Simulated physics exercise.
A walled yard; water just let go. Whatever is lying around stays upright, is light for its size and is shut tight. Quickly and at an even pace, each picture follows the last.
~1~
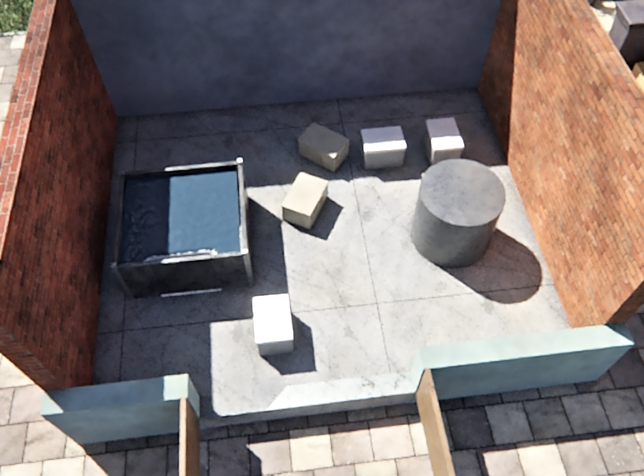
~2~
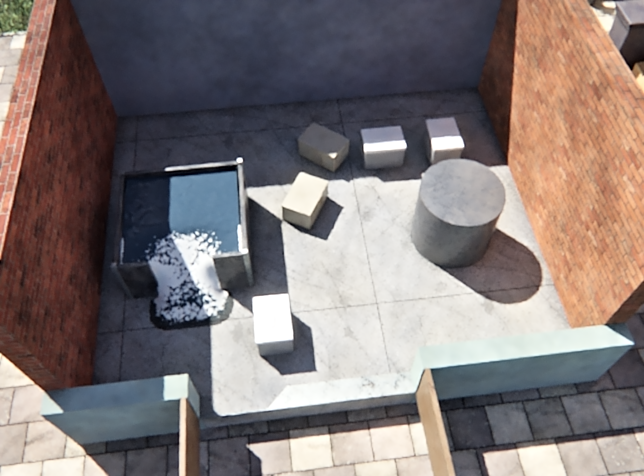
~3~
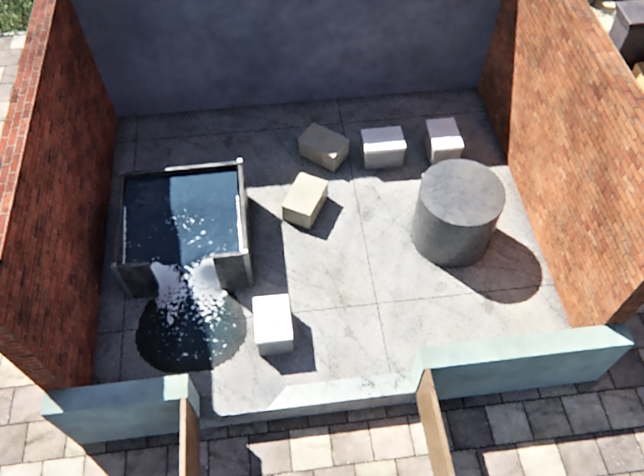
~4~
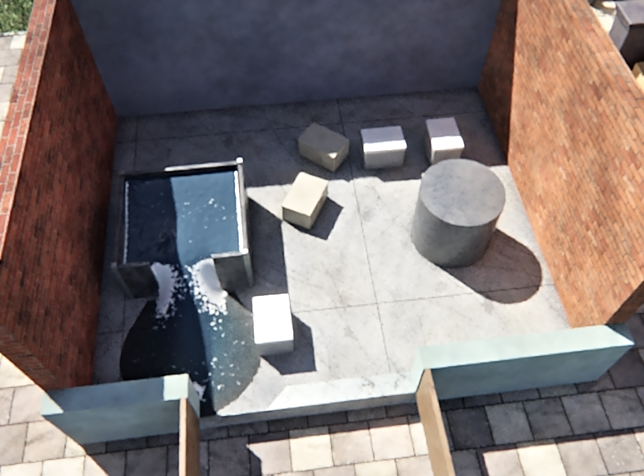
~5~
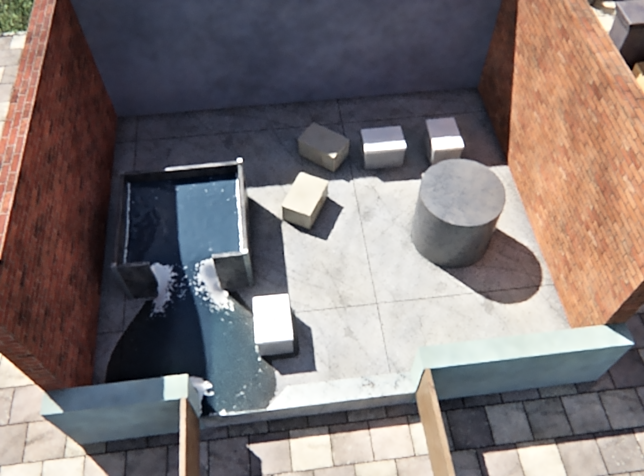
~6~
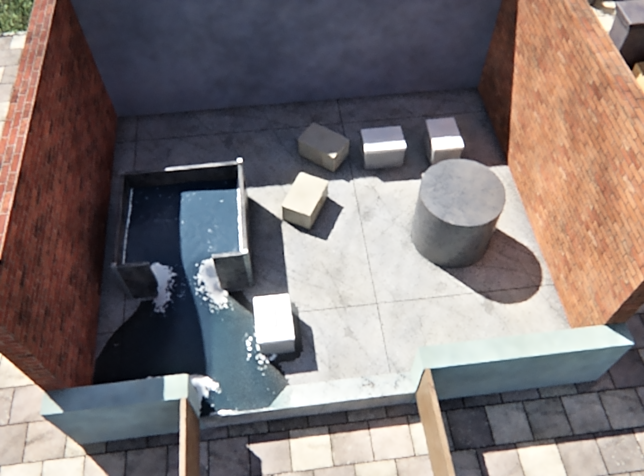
Water poured out of the front of a square tank on the left, foamed onto the paved floor and spread to the low front wall and around a pale block, while the blocks stayed put.
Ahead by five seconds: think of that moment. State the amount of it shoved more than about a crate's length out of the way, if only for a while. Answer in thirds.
Less than a third.
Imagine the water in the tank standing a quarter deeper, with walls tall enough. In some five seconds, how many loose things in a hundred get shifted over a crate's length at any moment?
Around 0 in a hundred.
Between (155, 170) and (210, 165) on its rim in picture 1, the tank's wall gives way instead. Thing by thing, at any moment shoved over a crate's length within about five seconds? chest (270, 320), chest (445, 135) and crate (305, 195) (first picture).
First stays short of it, second covers that distance, third stays short of it.
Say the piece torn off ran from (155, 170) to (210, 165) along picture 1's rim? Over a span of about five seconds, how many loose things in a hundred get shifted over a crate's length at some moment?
Roughly 60 in a hundred.
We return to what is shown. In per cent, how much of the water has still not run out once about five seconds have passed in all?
My figure is 54 per cent.
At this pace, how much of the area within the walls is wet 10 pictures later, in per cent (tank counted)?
Roughly 25 per cent.
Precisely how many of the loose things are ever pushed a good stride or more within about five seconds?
I make it 0.
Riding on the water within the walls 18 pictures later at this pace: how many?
Result - 0.
A moment on, 0 of 5 are well off their spots; 0 afloat.
Next, 0 of 5 are well off their spots; 0 afloat.
Later, 0 of 5 are well off their spots; 0 afloat.
In the end, 0 of 5 are well off their spots, and 0 have been at some point; 0 afloat.
